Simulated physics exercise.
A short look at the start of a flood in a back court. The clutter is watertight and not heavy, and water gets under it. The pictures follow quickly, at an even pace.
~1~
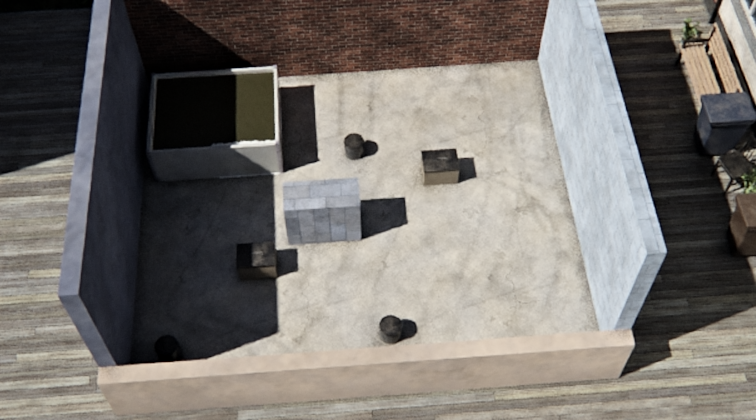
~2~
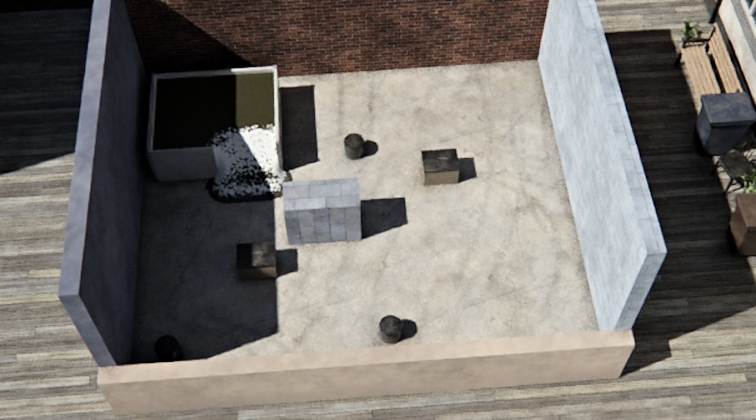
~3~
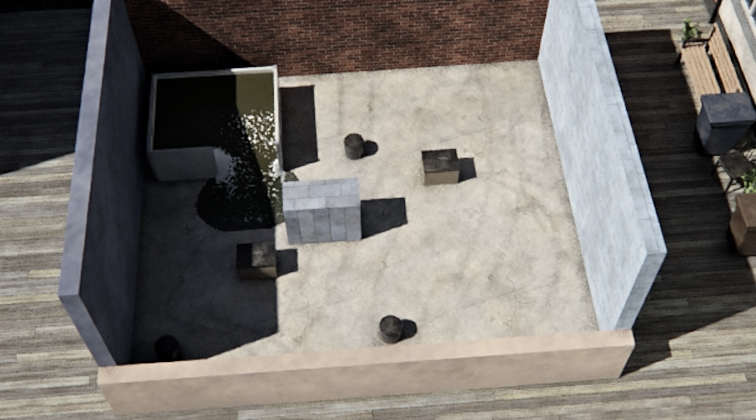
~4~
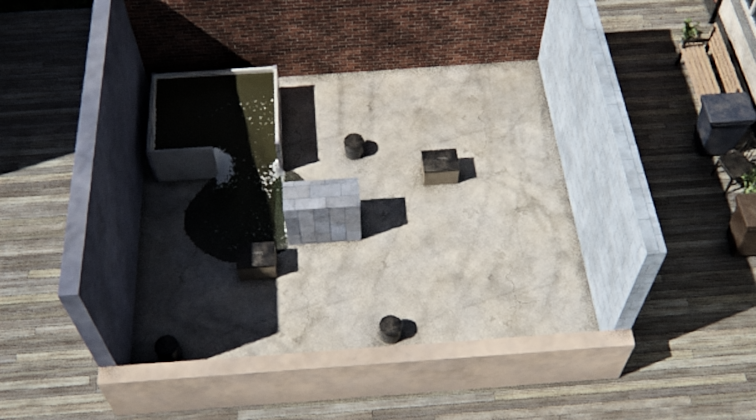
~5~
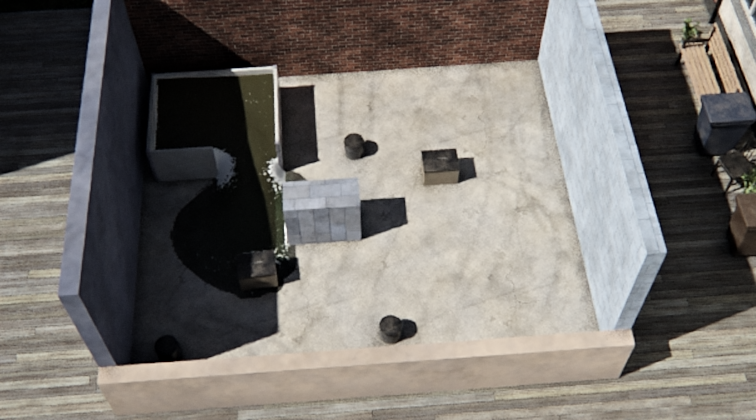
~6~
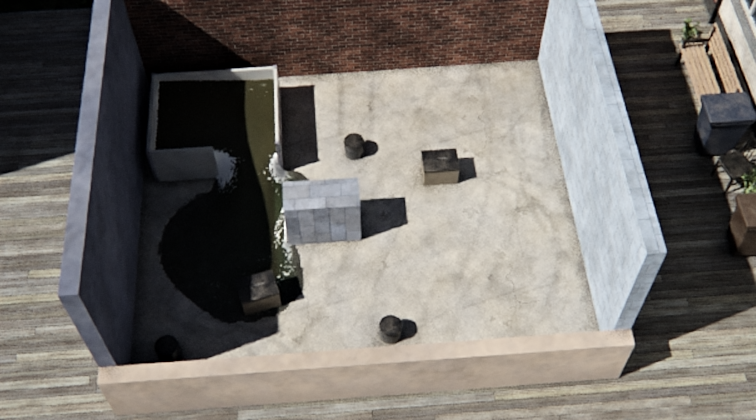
At first, a walled court with boxes and small round objects on its pale floor lies still and dry. Then water bursts from the open tank at the upper left, foaming white before spreading dark across the shaded floor. It reaches the small dark box nearby, which shifts slightly toward the front wall.
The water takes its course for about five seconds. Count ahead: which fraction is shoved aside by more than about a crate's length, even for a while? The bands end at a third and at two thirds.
That comes to two thirds or more.
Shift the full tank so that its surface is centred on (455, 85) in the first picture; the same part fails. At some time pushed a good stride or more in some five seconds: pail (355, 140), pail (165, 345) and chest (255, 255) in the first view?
In that order: Less than that, moved that far, moved that far.
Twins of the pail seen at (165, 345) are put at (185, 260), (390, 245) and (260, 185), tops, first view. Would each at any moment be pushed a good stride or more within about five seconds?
In that order: Moved that far, not that far, moved that far.
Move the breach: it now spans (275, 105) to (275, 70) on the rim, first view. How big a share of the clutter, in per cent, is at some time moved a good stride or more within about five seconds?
Roughly 40 per cent.
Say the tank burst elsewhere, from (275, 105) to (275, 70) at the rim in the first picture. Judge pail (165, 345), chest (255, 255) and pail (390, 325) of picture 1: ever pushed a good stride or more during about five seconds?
In that order: Never so far, never so far, never so far.
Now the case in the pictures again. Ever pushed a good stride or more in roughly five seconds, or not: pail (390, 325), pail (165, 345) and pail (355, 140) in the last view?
In that order: Shifted that much, shifted that much, never so far.
A moment on, 1 of 5 are well off their spots; 0 afloat.
Next, 1 of 5 are well off their spots; 2 afloat.
Later, 4 of 5 are well off their spots; 3 afloat.
In the end, 4 of 5 are well off their spots, and 4 have been at some point; 2 afloat.
